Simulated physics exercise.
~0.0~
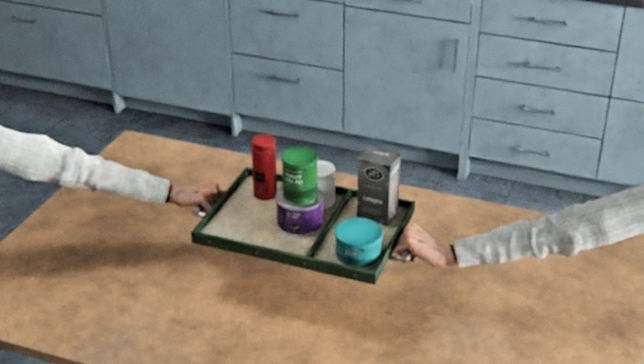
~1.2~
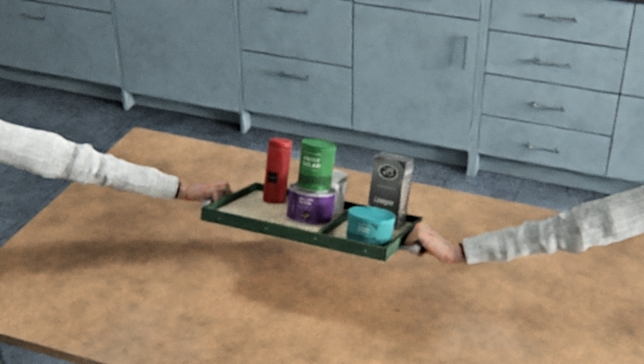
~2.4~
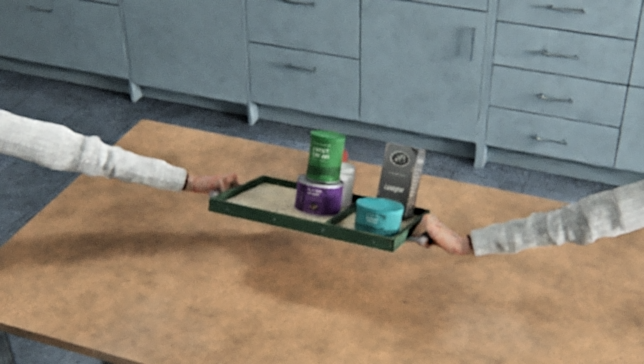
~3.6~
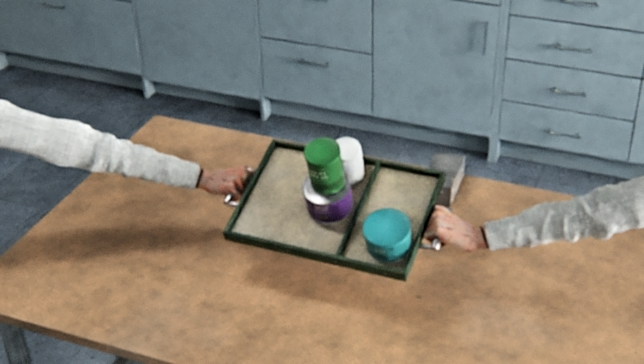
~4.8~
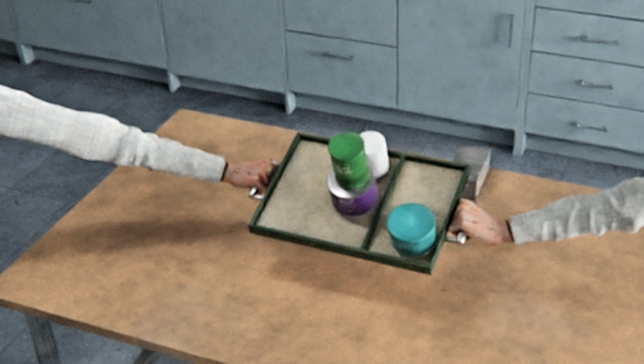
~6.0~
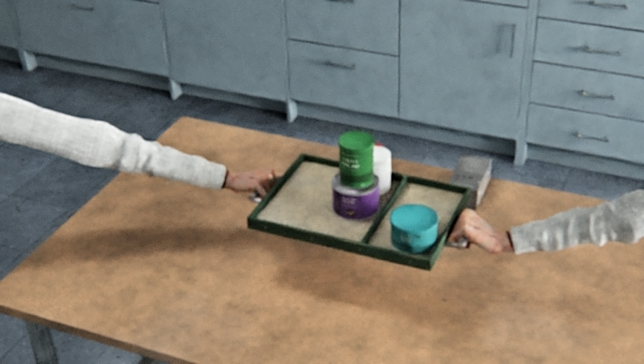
In a kitchen, two hands tilting a tray of containers over a table, the red and grey ones ending up off it.
